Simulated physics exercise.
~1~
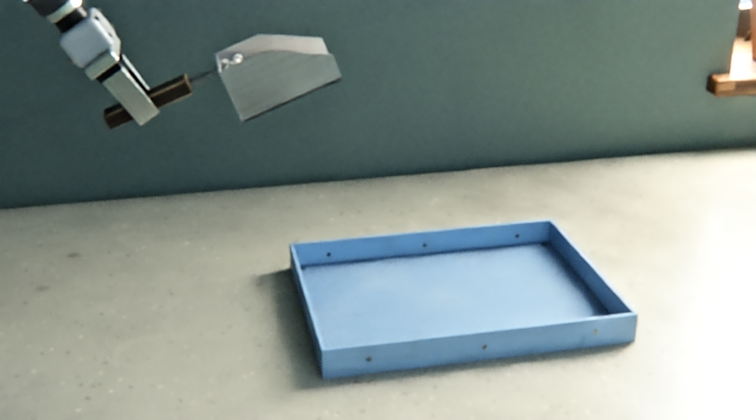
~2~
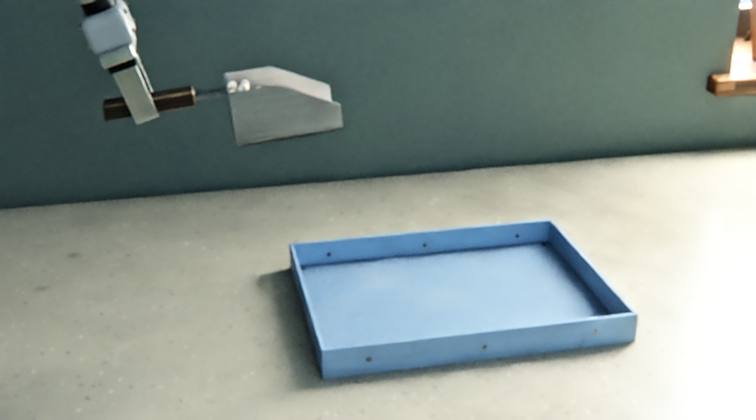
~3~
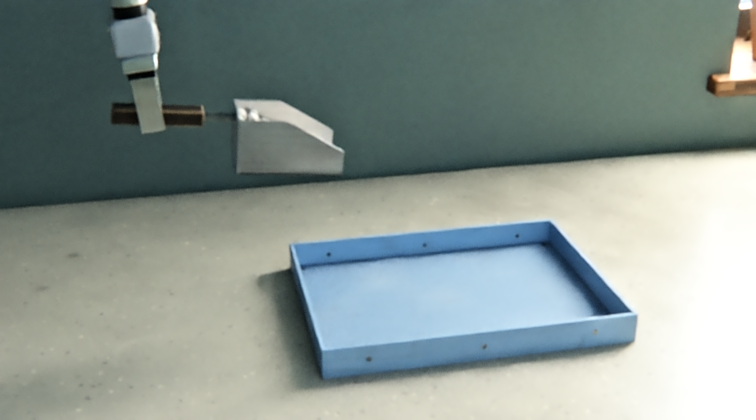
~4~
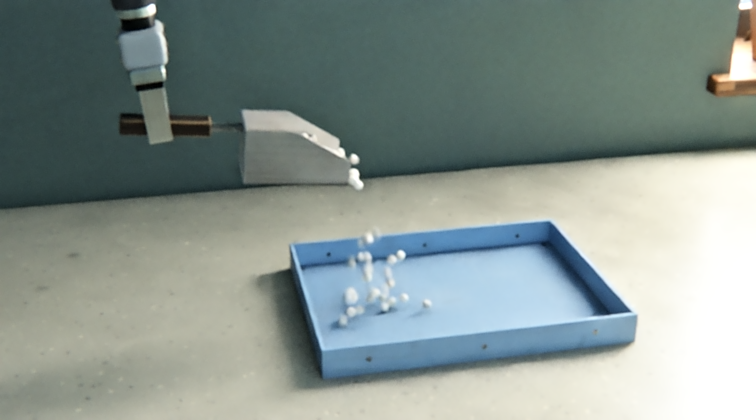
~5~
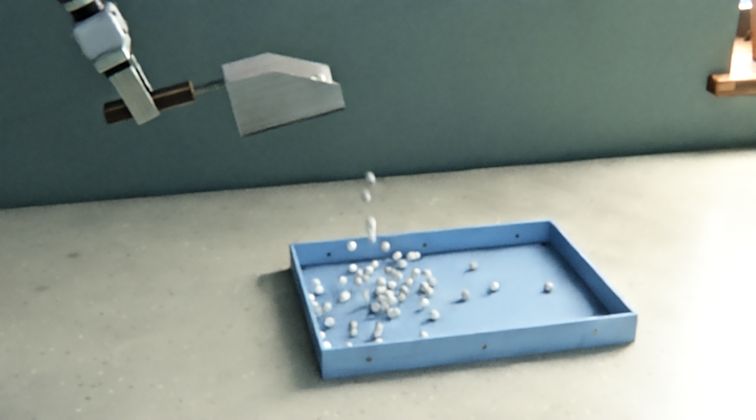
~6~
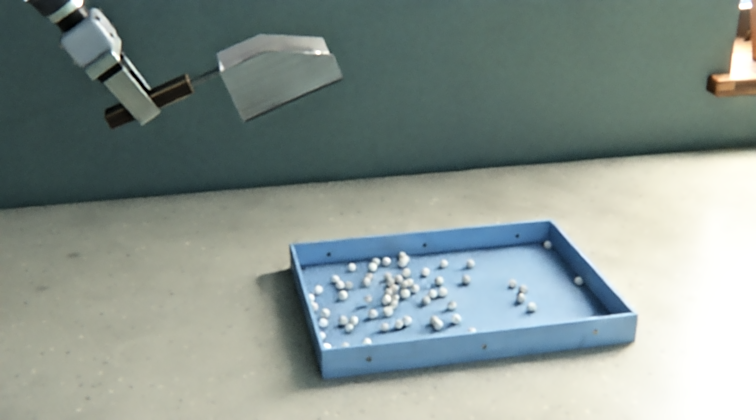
A scoop held by a robot arm lowers, spills white beads into a blue tray, then tilts back up.
